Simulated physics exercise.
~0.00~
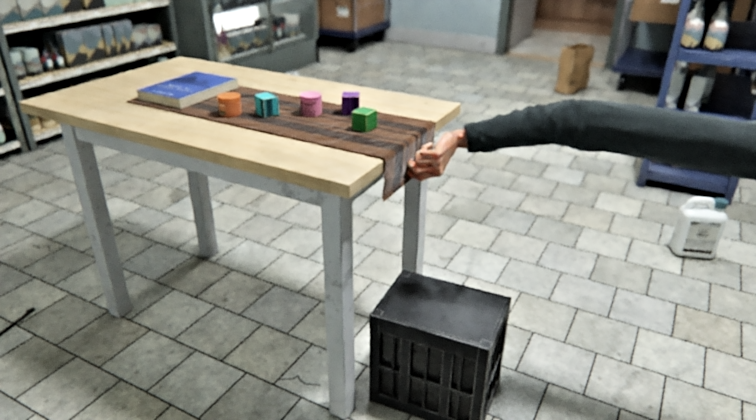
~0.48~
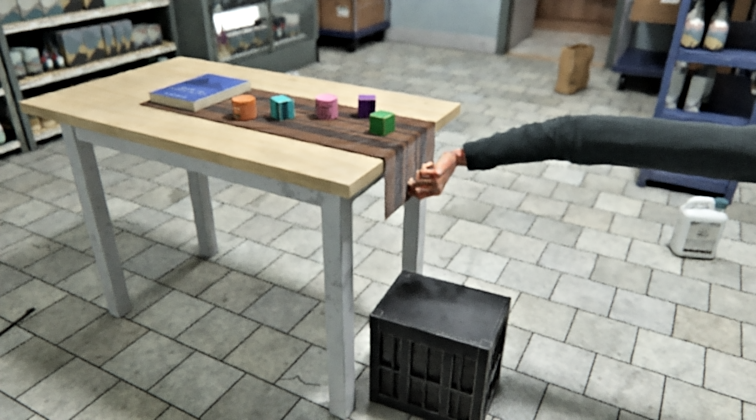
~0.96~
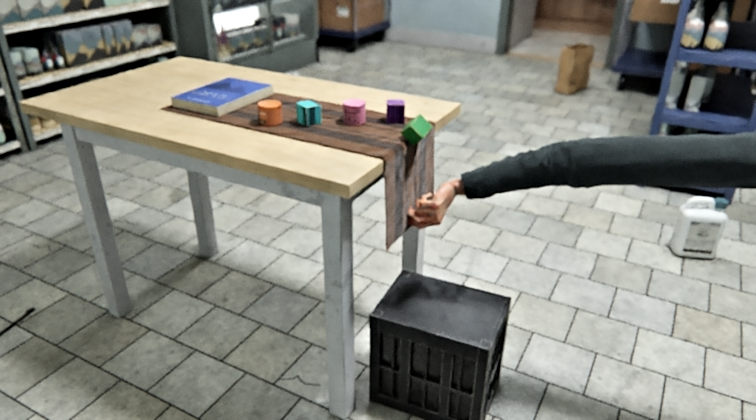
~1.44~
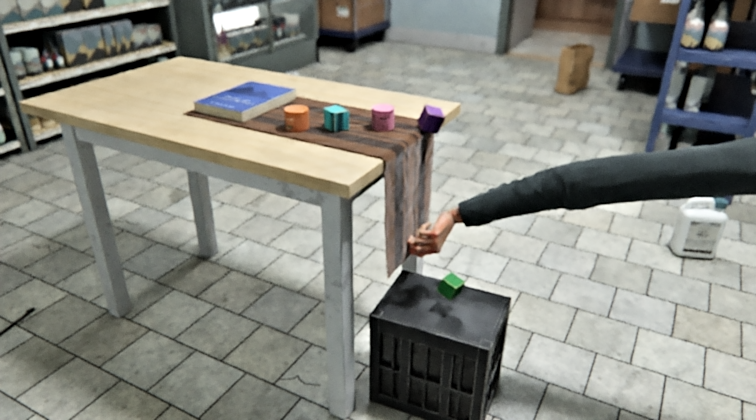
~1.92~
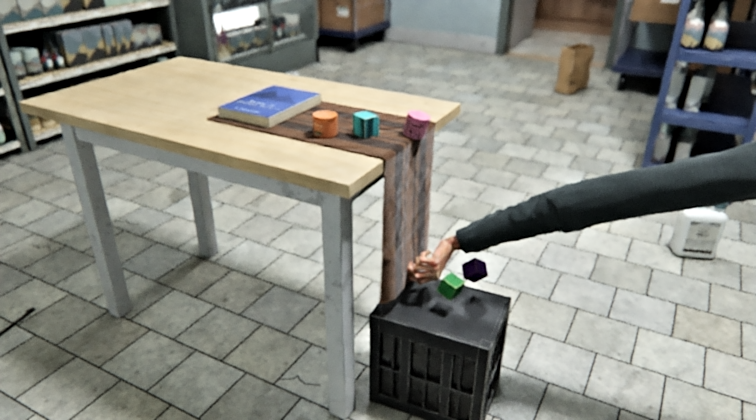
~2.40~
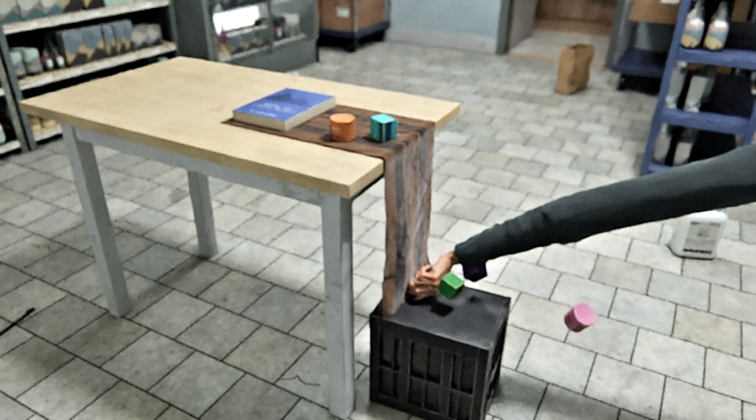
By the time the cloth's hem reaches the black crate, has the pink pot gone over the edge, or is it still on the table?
The pink pot has gone over the edge, following the green cube and the purple cube, so three pieces leave the table.
